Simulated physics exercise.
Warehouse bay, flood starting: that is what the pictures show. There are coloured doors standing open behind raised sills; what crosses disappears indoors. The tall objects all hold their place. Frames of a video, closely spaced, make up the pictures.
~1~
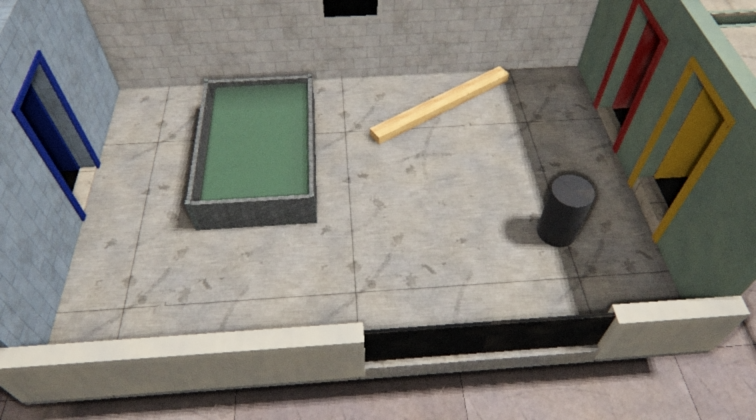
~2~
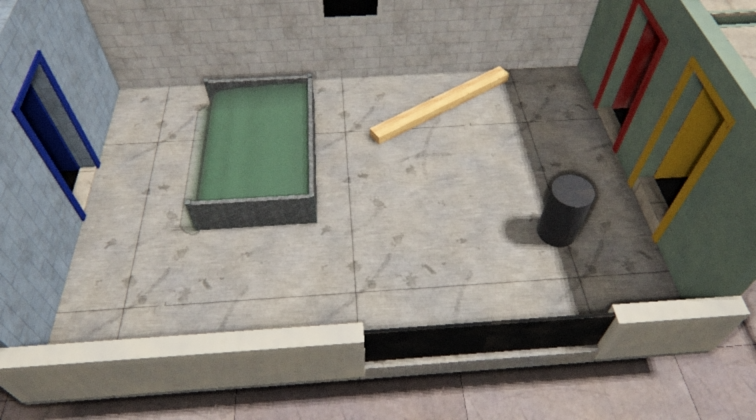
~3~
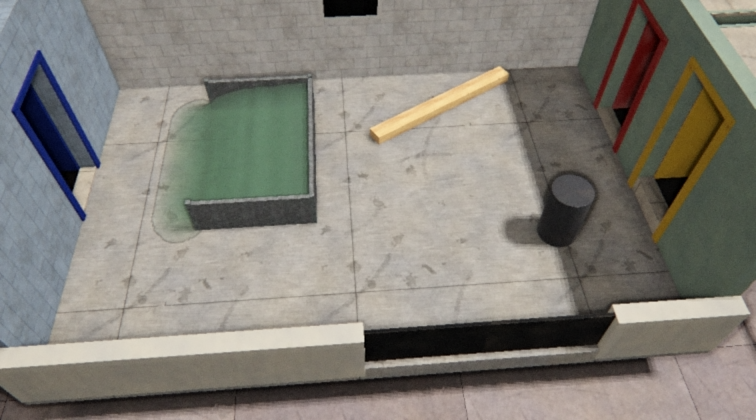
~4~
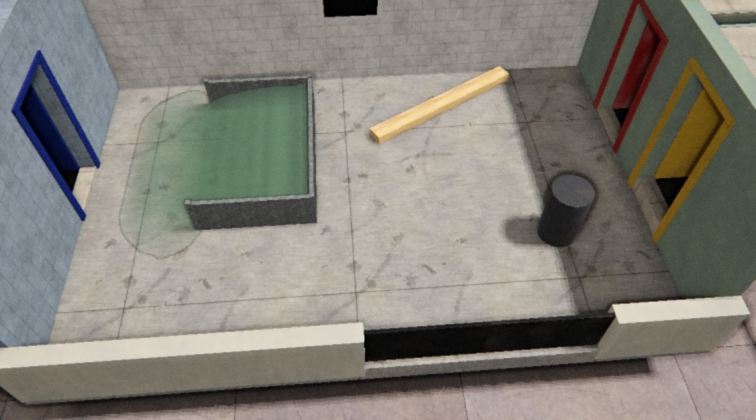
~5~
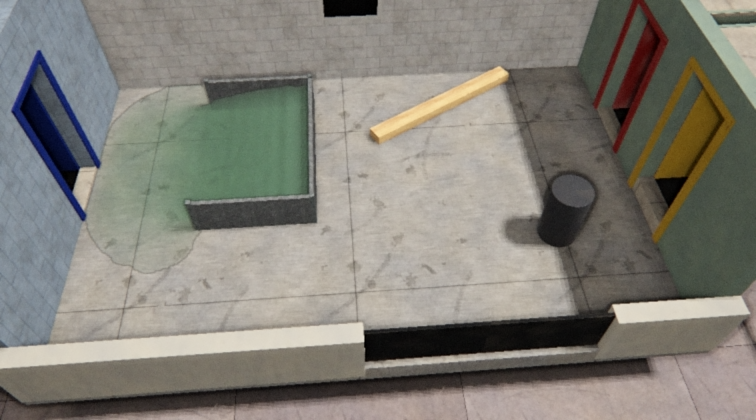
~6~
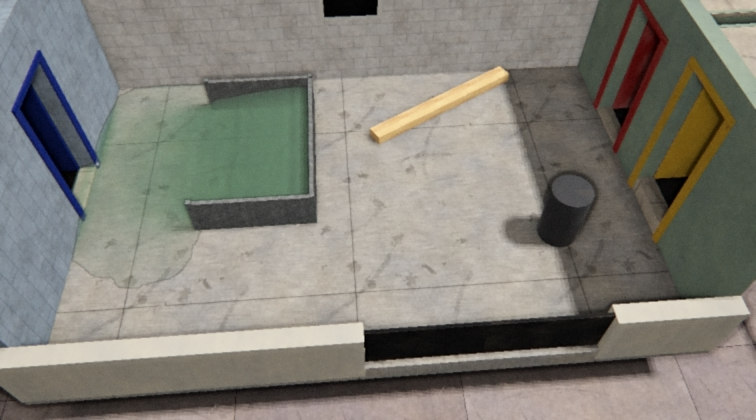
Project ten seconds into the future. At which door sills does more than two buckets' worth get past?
Result: I predict the blue door will overshoot two buckets; I predict the yellow door will remain at two buckets or below; I predict the red door will remain at two buckets or below.
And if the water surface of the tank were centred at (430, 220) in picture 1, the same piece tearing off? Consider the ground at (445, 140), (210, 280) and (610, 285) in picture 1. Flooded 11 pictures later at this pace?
As listed: Dry, under water, not flooded.
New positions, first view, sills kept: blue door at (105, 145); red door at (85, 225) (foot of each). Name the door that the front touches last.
The one to pick is the yellow door.
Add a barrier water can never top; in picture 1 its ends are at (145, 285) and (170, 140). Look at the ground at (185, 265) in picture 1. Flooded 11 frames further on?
Submerged.
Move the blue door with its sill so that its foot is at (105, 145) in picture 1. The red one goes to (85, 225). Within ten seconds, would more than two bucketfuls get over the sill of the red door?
Afterwards, the red one gets past the mark.
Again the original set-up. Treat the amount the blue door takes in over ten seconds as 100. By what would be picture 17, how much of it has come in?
Near 60 in a hundred.
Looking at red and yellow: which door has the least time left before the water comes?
I'd say the door marked red.
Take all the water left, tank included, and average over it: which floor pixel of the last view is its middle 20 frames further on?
I'd point to (183, 179).
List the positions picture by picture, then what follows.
The first picture shows still water in the tank at (255, 138).
In the second picture, the front is at a hidden place, out from the gap at (206, 157).
In the third picture, water pours out at (207, 158) and has run to (195, 104).
In the fourth picture, water pours out at (207, 158) and has run to (185, 97).
In the fifth picture, the front is at (191, 86), out from the gap at (207, 158).
In the sixth picture, the front is at (117, 101), out from the gap at (207, 158).
A moment on, water covers 20 % of the floor; the blue door far over two buckets in, the yellow door not reached, the red door not reached.
Next, water covers 20 % of the floor; the blue door far over two buckets in, the yellow door not reached, the red door not reached.
Then, water covers 30 % of the floor; the blue door far over two buckets in, the yellow door not reached, the red door not reached.
Later, water covers 55 % of the floor; the blue door far over two buckets in, the yellow door not reached, the red door not reached.
In the end, water covers 90 % of the floor; the blue door far over two buckets in, the yellow door wet at the sill, nothing in, the red door wet at the sill, nothing in.
